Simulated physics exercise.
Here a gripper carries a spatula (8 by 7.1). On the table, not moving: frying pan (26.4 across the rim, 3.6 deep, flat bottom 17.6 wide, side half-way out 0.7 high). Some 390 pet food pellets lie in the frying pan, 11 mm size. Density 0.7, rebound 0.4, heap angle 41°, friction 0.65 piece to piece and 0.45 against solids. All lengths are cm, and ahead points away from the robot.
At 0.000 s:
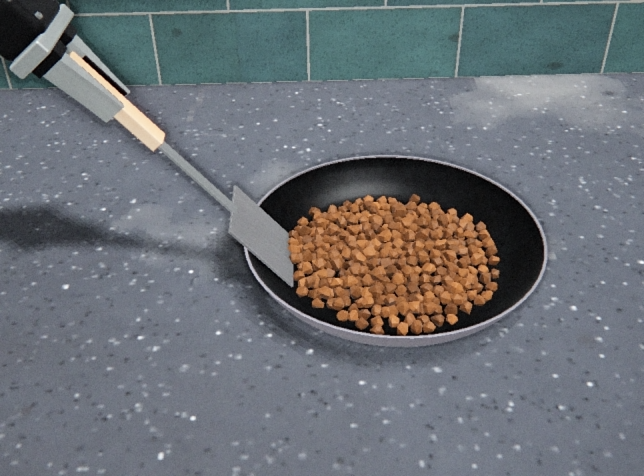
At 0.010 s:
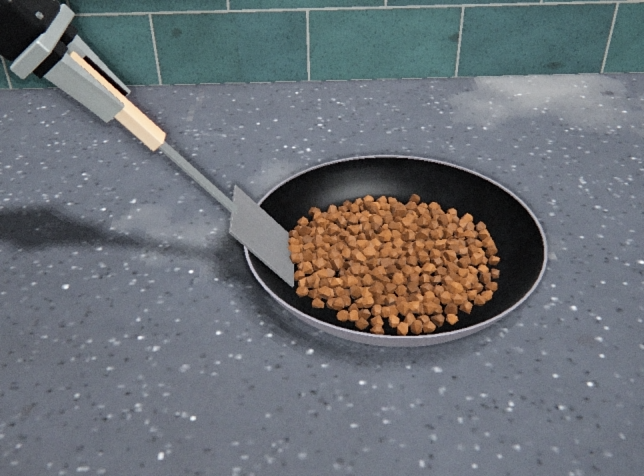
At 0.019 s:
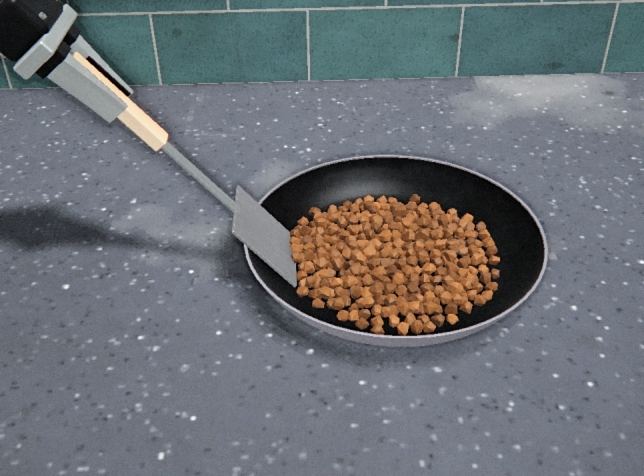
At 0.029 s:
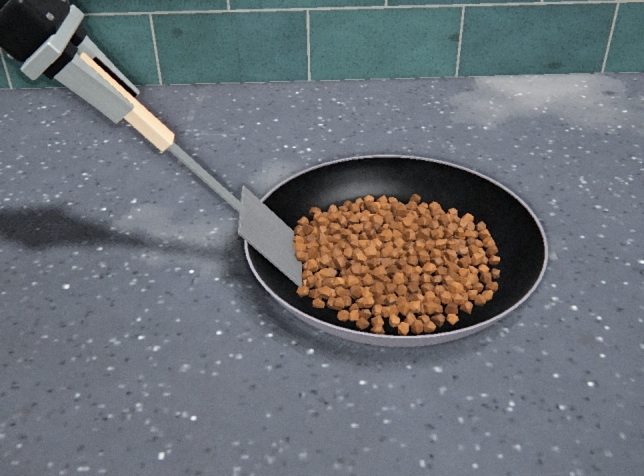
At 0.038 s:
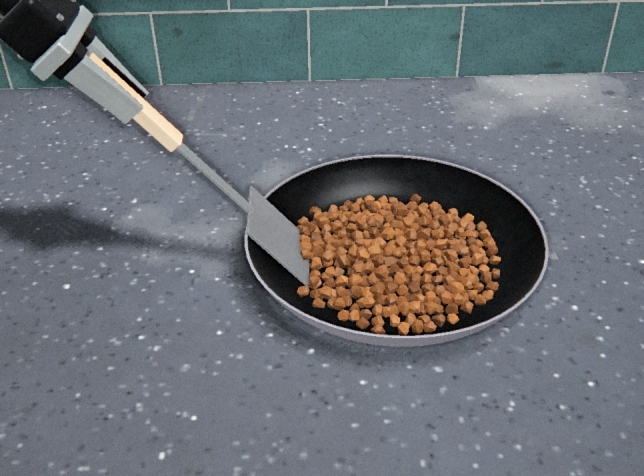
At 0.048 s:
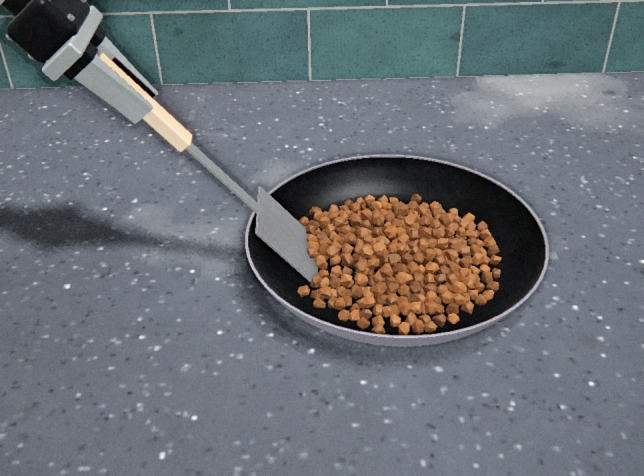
The footage shows a gripper holding a spatula at the left side of a frying pan filled with brown pet food pellets. The spatula moves slightly to the right against the heap, while most of the pellets barely shift.
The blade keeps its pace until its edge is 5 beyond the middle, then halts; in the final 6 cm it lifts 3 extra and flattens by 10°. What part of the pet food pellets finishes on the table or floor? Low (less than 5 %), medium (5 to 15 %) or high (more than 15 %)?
A low share, less than 5 %, ends on the table or floor.
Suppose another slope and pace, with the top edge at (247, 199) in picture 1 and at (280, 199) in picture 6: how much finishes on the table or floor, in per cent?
Some 5 per cent.
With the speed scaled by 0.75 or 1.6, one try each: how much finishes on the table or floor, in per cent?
Some 0 and 5 per cent.
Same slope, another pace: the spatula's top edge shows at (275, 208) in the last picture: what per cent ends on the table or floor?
Some 10 per cent.
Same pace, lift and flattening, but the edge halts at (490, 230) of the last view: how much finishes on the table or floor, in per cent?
About 10 per cent.
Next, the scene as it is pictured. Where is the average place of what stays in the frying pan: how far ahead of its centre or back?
About 4.5 cm ahead.
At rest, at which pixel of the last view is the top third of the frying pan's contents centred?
At about (498, 240).
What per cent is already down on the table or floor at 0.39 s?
Some 0 per cent.
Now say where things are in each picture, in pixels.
The spatula top edge at (232, 208), sloping 51°; upper third of the load around (391, 252), from x 295 to 495, top at y 200; 388 in the frying pan, in the first picture.
The spatula top edge at (233, 208), sloping 51°; upper third of the load around (391, 252), from x 295 to 495, top at y 200, in the second picture.
The spatula top edge at (235, 208), sloping 51°; upper third of the load around (392, 252), from x 295 to 495, top at y 200, in the third picture.
The spatula top edge at (241, 208), sloping 51°; upper third of the load around (390, 252), from x 300 to 495, top at y 200, in the fourth picture.
The spatula top edge at (249, 209), sloping 51°; upper third of the load around (386, 250), from x 300 to 495, top at y 200, in the fifth picture.
The spatula top edge at (258, 209), sloping 51°; upper third of the load around (386, 249), from x 300 to 495, top at y 200; 388 in the frying pan, in the sixth picture.
After 0.10 s, sloping 51°, highest piece 7 above the table; 388 in the frying pan.
After 0.16 s, sloping 47°, highest piece 8 above the table; 388 in the frying pan.
After 0.39 s, sloping 41°, highest piece 5 above the table; 386 in the frying pan, 2 on the table or floor.
After 1.44 s, sloping 41°, highest piece 5 above the table; 386 in the frying pan, 2 on the table or floor.
In the end, 386 in the frying pan, 2 on the table or floor. That is 1 % on the table or floor.
